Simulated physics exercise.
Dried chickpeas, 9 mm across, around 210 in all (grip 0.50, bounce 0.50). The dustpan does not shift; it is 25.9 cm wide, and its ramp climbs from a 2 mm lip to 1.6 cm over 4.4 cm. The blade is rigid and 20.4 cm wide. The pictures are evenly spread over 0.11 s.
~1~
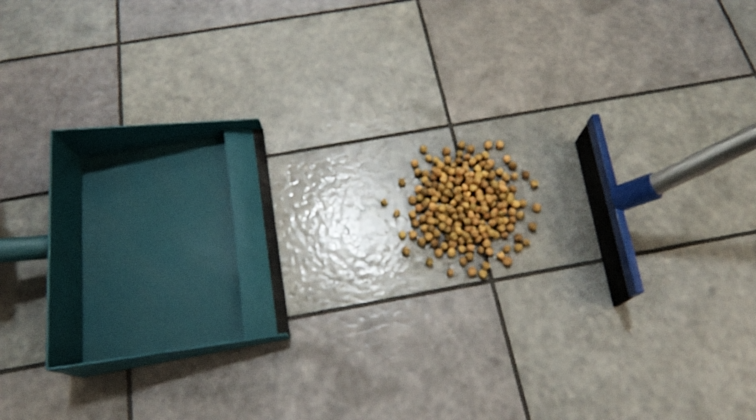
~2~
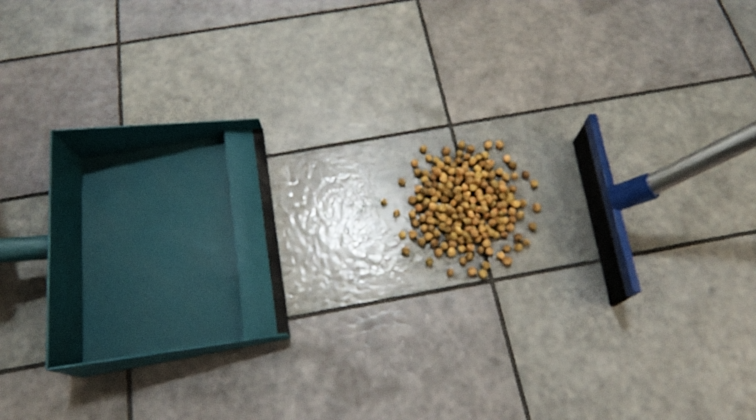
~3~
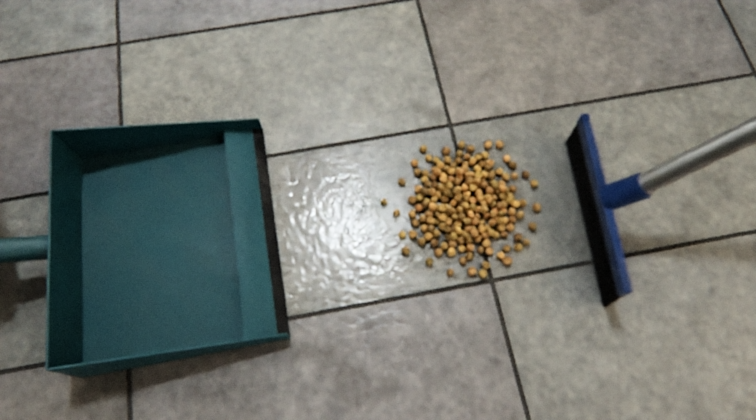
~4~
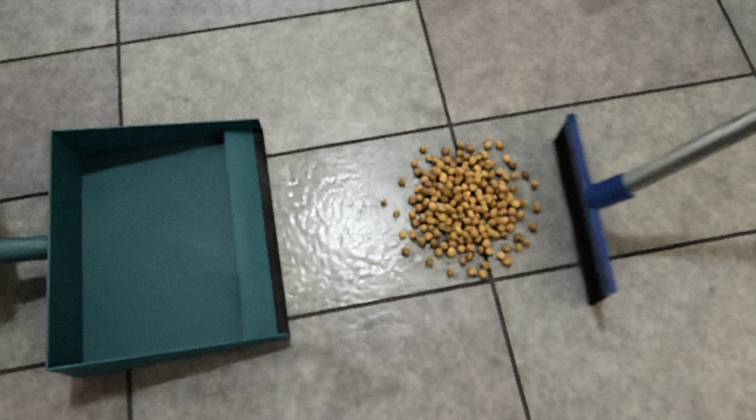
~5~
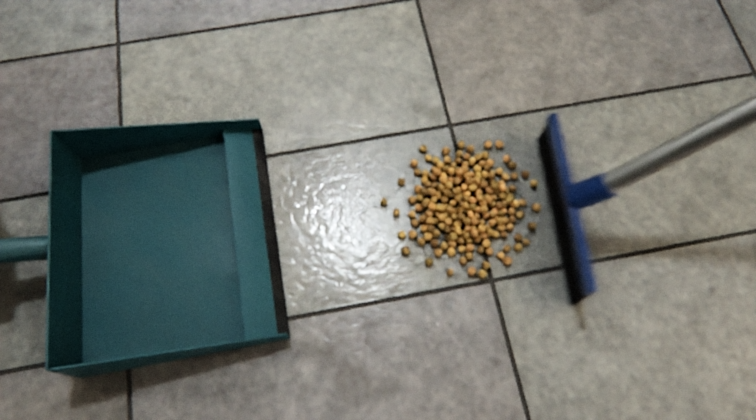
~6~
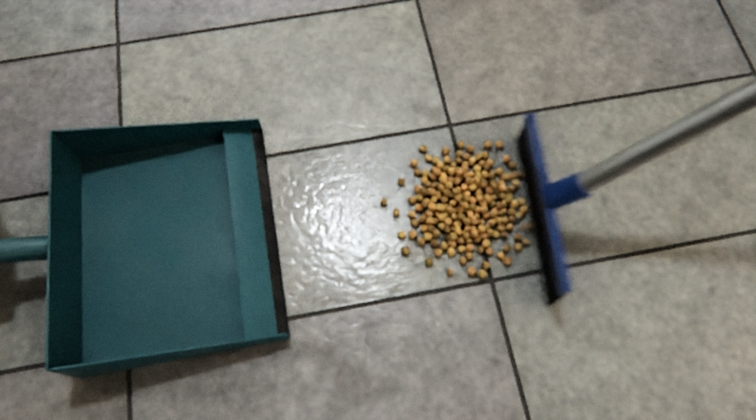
On a grey tiled floor, a blue squeegee sliding left to the edge of a chickpea pile beside a still green dustpan.
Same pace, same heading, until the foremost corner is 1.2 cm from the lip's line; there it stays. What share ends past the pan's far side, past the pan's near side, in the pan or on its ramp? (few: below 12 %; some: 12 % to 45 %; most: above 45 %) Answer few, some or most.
Far side few, near side few, pan most.
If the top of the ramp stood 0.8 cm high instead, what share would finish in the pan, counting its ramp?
Then about 65 per cent.
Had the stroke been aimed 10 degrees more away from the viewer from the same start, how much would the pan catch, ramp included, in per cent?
It would be near 50 per cent.
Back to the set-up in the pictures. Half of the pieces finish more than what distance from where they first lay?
About 26 cm.
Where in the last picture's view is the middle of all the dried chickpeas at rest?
Around (260, 199).
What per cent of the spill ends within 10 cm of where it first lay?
Roughly 0 per cent.
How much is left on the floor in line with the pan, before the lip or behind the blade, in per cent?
About 35 per cent.
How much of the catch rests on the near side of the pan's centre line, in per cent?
About 30 per cent.
Then, 0.13 s after the last picture, middle of the blade 15 cm from the lip; 0 % over the lip, far side 0 %, near side 0 %.
Then, 0.22 s after the last picture, middle of the blade 5 cm from the lip; 0 % over the lip, far side 5 %, near side 5 %.
Then, 0.44 s after the last picture, middle of the blade 2 cm from the lip; 60 % over the lip, far side 10 %, near side 5 %.
In the end, far side 10 %, near side 5 %, pan 55 %, in front of the lip or behind the blade 35 %.
